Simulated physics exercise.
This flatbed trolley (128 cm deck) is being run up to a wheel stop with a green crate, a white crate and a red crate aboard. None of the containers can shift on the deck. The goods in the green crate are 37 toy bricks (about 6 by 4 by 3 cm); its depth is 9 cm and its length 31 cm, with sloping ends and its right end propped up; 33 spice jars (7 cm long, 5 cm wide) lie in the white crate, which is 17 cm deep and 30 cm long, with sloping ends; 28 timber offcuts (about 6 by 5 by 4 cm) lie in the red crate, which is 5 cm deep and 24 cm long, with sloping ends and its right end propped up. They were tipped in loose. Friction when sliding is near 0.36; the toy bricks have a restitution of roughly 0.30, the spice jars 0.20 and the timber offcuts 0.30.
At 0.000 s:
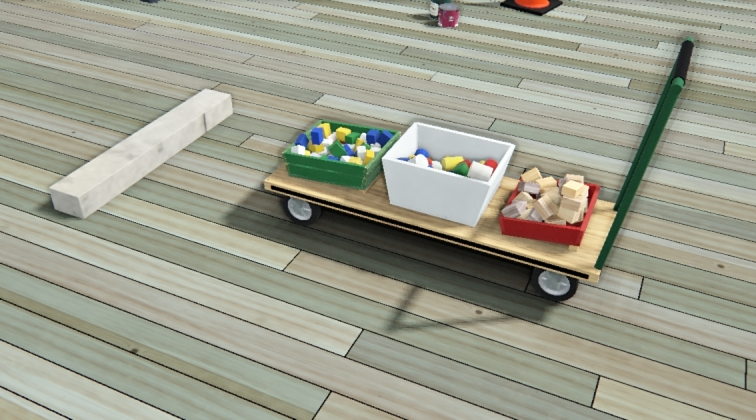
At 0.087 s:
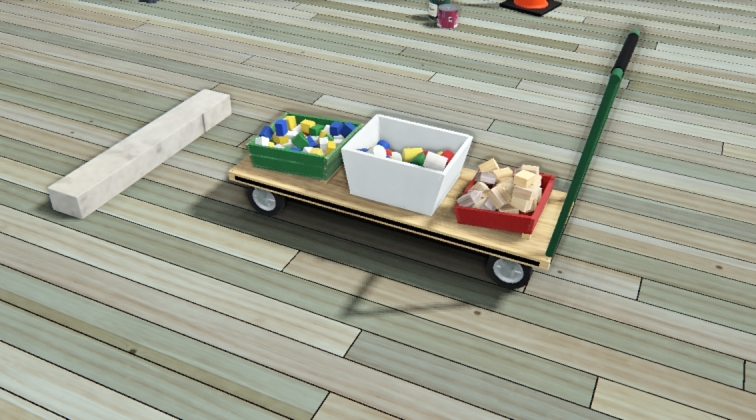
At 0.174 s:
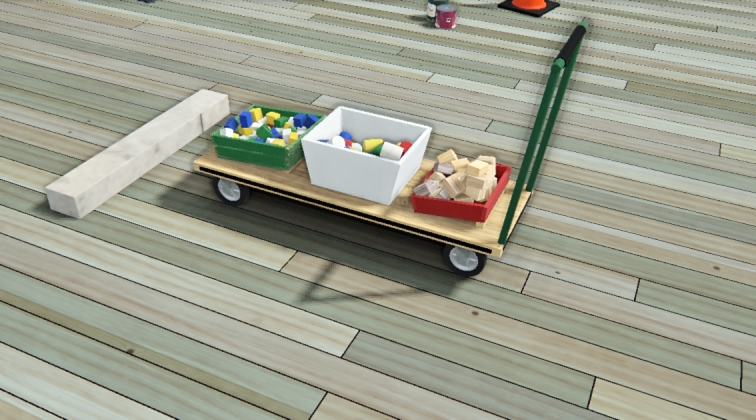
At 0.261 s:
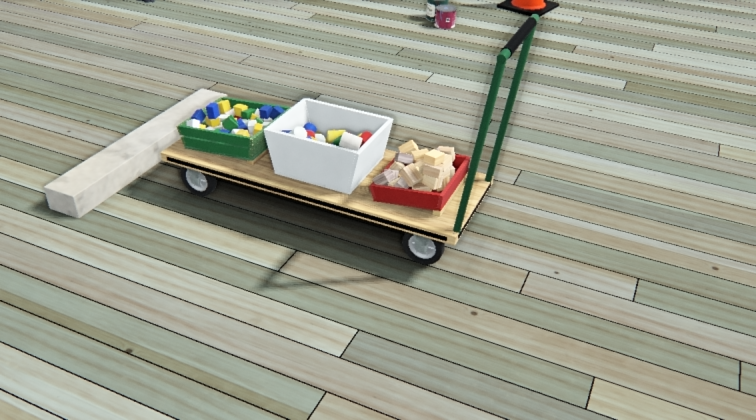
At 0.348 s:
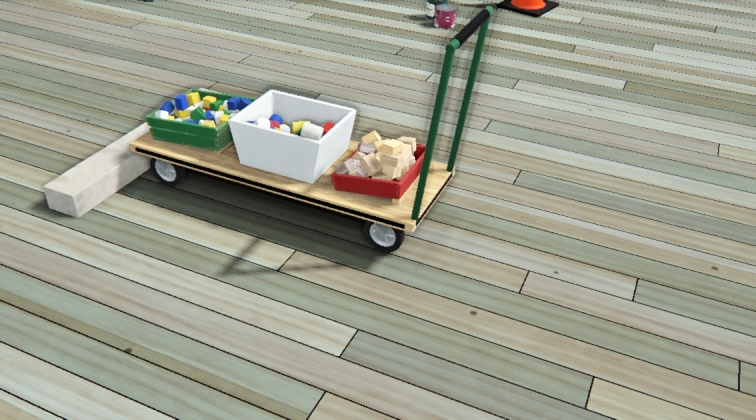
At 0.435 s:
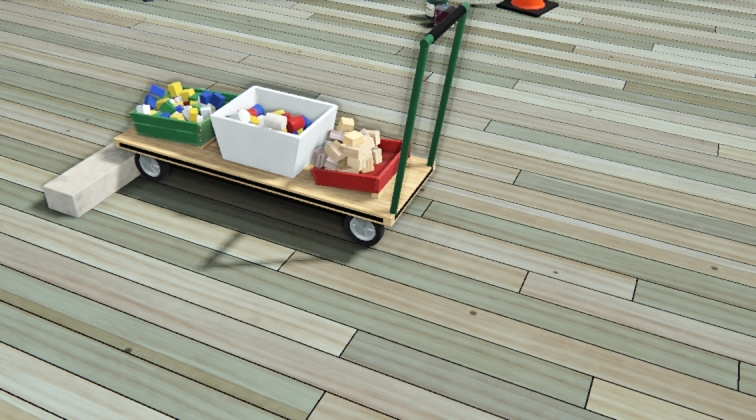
Flatbed trolley carrying green, white and red crates of loose blocks and pieces rolling left across wooden planks to a pale beam.
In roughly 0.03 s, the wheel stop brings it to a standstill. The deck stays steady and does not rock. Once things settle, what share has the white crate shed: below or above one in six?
I'd say the outflow falls beneath a sixth of the load.
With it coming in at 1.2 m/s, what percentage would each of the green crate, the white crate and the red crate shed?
Then the green crate sheds 0 per cent of its load, the white crate 0 per cent, and the red crate 20 per cent.
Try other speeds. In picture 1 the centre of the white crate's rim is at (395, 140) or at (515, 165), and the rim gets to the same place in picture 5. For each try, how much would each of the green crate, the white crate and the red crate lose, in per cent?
Try by try, the green crate would lose 0 then 20 per cent, the white crate 0 then 10 per cent, and the red crate 20 then 50 per cent.
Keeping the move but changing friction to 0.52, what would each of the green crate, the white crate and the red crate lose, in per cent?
In that setup green crate sheds 10 percent, white crate sheds 0 percent, and red crate sheds 30 percent.
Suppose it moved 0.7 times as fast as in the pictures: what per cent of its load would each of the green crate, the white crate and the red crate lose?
Green crate 0, white crate 0, red crate 20 per cent.
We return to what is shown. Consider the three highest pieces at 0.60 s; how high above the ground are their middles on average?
Their middles average near 42 cm high.
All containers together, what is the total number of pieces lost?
In all, roughly 12.
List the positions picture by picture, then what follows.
In the first frame (places track the rim corner closest to us here), white crate (487, 183); red crate (580, 229); 72 cm to go; all still inside.
The second frame shows white crate (442, 173); red crate (531, 217); 56 cm to go.
The third frame shows white crate (398, 162); red crate (484, 206); 40 cm to go.
The fourth frame shows white crate (356, 152); red crate (440, 194); 24 cm to go.
The fifth frame shows white crate (317, 142); red crate (398, 183); 8 cm to go.
The sixth frame shows white crate (297, 137); red crate (377, 177); stopped; all still inside.
After 0.48 s, the green crate has all 37, the white crate has all 33 and the red crate is down by 3 of 28.
After 0.60 s, the green crate is down by 1 of 37, the white crate is down by 1 of 33 and the red crate is down by 5 of 28.
After 0.83 s, the green crate is down by 1 of 37, the white crate is down by 1 of 33 and the red crate is down by 5 of 28.
When it is over (at 1.33 s), the green crate is down by 1 of 37, the white crate is down by 1 of 33 and the red crate is down by 9 of 28. Asked share, 1 of 33, 3 per cent.
